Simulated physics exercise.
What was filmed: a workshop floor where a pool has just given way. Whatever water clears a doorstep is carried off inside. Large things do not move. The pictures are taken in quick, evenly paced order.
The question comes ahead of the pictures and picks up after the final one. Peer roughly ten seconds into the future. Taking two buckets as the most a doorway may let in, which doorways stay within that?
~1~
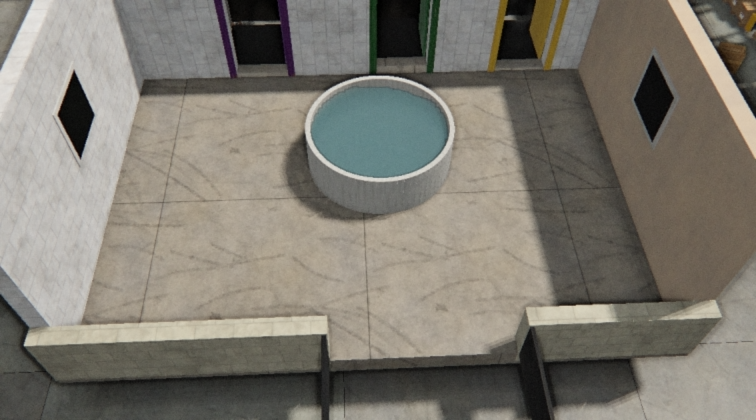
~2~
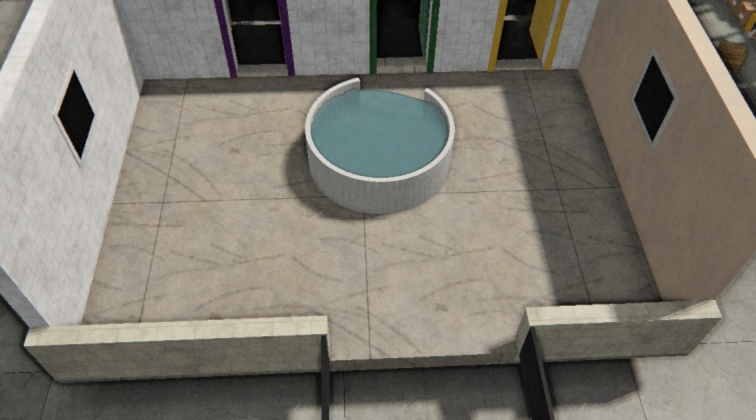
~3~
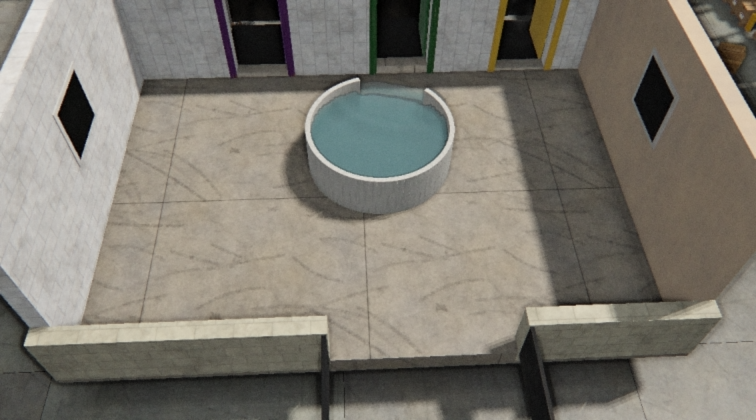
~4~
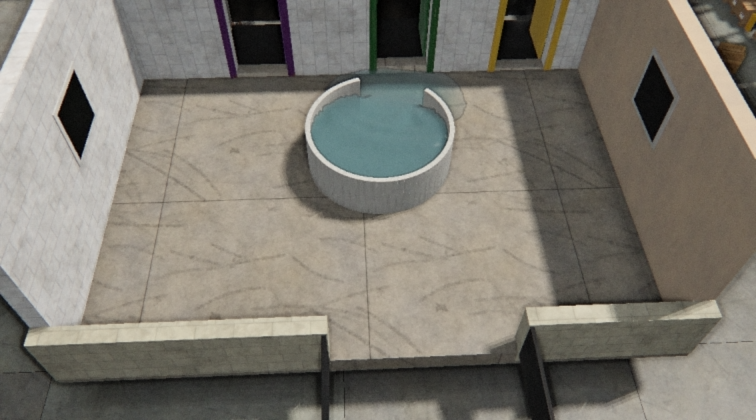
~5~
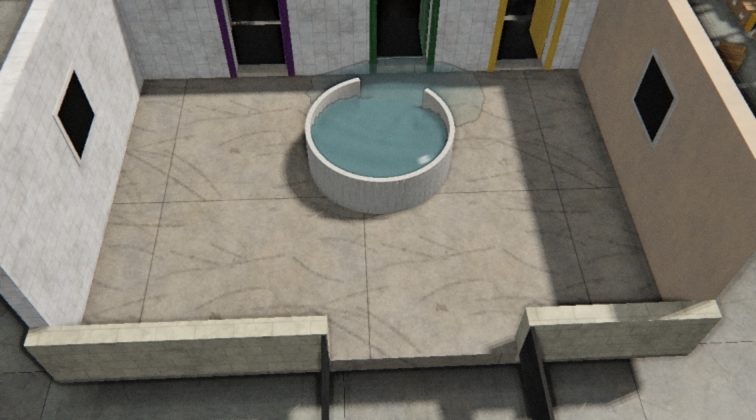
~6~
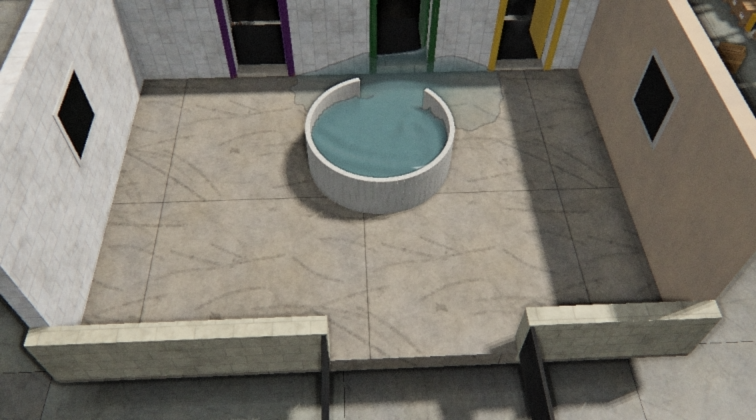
The yellow door goes over it, the green door goes over it, the purple door stays within it.
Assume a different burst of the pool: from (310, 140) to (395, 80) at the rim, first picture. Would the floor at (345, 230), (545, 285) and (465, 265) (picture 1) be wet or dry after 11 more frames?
Bone-dry, bone-dry, bone-dry.
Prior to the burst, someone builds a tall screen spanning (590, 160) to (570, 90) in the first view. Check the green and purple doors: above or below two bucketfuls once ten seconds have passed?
Looking at it, the green door beats the mark while the purple door doesn't reach the mark.
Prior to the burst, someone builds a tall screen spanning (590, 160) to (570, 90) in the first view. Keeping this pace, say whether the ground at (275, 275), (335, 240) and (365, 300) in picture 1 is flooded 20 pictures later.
Spared, spared, then spared.
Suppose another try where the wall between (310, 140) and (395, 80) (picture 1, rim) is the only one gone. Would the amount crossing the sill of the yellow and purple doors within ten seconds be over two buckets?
Note - yellow door: Below threshold; purple door: Above threshold.
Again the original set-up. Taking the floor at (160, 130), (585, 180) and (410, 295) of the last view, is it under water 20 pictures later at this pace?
Lab note, in the order given: Wet through, wet through, unwetted.
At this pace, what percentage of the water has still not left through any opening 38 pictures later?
Roughly 82 out of every hundred parts.
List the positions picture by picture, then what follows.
Still water in the round pool at (380, 129), in the first frame.
Water pours out on the round pool's far side and has run to a hidden place, in the second frame.
Water pours out on the round pool's far side and has run to (436, 95), in the third frame.
The front is at (444, 77), out from the gap on the round pool's far side, in the fourth frame.
Water pours out on the round pool's far side and has run to (466, 72), in the fifth frame.
The front is at (493, 71), out from the gap on the round pool's far side, in the sixth frame.
A moment on, water covers 15 % of the floor; the yellow door wet at the sill, nothing in, the green door far over two buckets in, the purple door wet at the sill, nothing in.
Next, water covers 30 % of the floor; the yellow door under two buckets in, the green door far over two buckets in, the purple door wet at the sill, nothing in.
Then, water covers 45 % of the floor; the yellow door under two buckets in, the green door far over two buckets in, the purple door wet at the sill, nothing in.
Later, water covers 75 % of the floor; the yellow door over two buckets in, the green door far over two buckets in, the purple door wet at the sill, nothing in.
In the end, water covers 95 % of the floor; the yellow door over two buckets in, the green door far over two buckets in, the purple door wet at the sill, nothing in.
